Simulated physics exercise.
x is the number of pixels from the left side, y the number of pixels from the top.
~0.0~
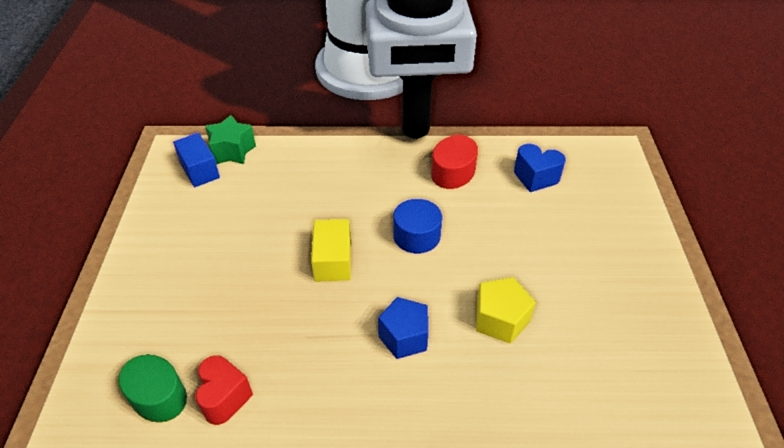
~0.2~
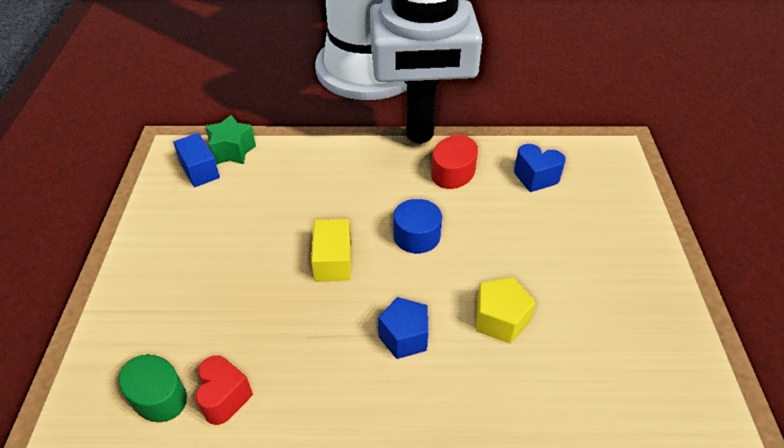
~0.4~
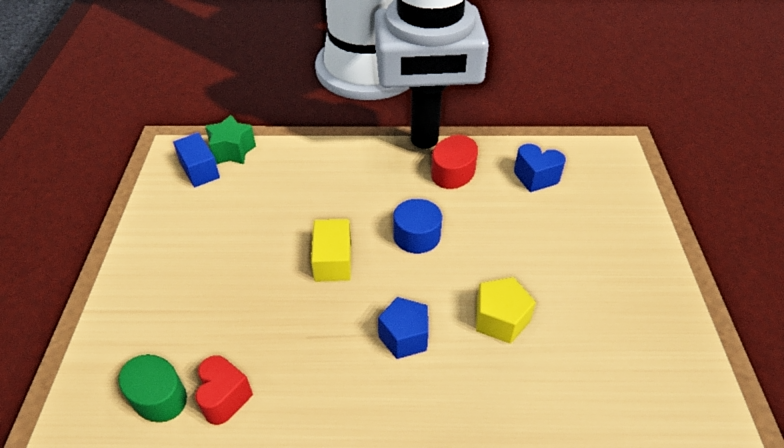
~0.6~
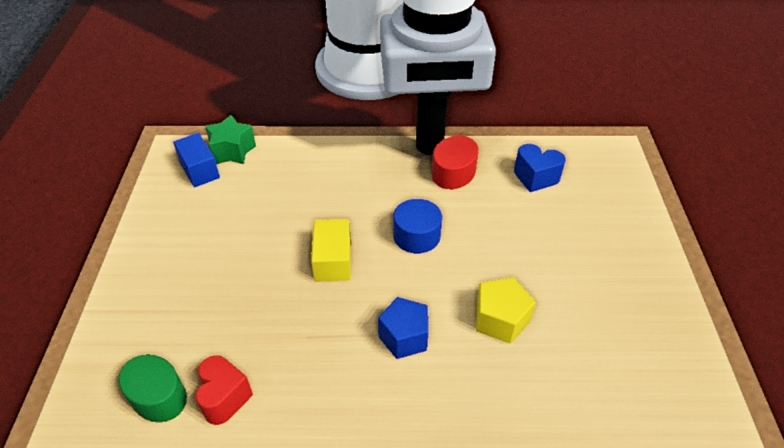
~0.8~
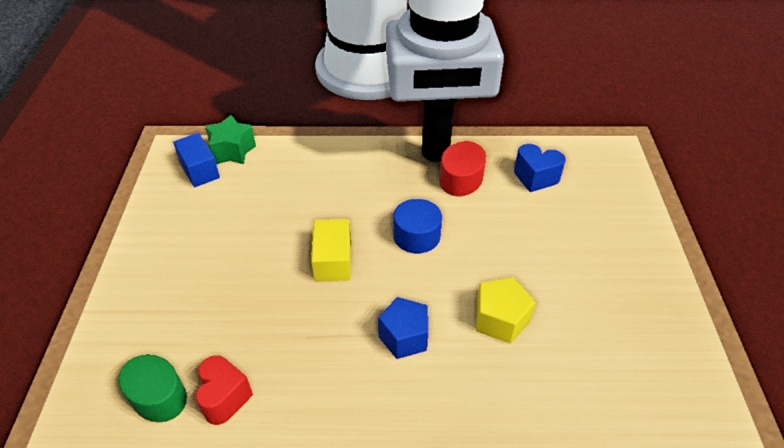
On a pale wooden board edged in brown over a dark red surface, seen from above at an angle by a still camera, coloured blocks lie scattered. A green star and blue block sit upper left, red and blue rounded blocks, a blue heart, yellow block and two pentagons rightward, green cylinder and red heart lower left. A white robot arm slides its black stick slightly right and nearer, nudging the red block.
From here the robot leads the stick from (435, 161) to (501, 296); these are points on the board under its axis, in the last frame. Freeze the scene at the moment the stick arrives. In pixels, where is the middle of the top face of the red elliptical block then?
(497, 179)
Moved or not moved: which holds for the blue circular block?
That block is not shifted.
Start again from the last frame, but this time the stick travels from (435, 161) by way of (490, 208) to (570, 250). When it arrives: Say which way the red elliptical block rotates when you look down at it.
The answer is counter-clockwise.
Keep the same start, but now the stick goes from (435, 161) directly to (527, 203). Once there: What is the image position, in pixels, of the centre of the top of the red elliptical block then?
So, by the moment the path ends, you'll find the top centre of the red elliptical block at (529, 209).
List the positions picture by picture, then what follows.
Stick tip at (416, 131); block tops, blue circular block at (418, 215); red elliptical block at (456, 150); yellow five-sided block at (505, 298), in the first frame.
Stick at (420, 136); blocks unchanged, in the second frame.
Stick at (425, 141); blocks unchanged, in the third frame.
Stick at (430, 147); blocks unchanged, in the fourth frame.
Stick at (436, 154); blue circular block at (418, 215); red elliptical block at (464, 157); yellow five-sided block at (505, 298), in the fifth frame.
On the path given first. One third of the way, stick at (456, 193); red elliptical block at (496, 178), turned 45° anticlockwise.
Two thirds of the way, stick at (479, 238); red elliptical block at (497, 179), turned 45° anticlockwise.
At the end, stick at (503, 290); blue circular block in place; red elliptical block at (497, 179), turned 45° anticlockwise; yellow five-sided block at (507, 312).
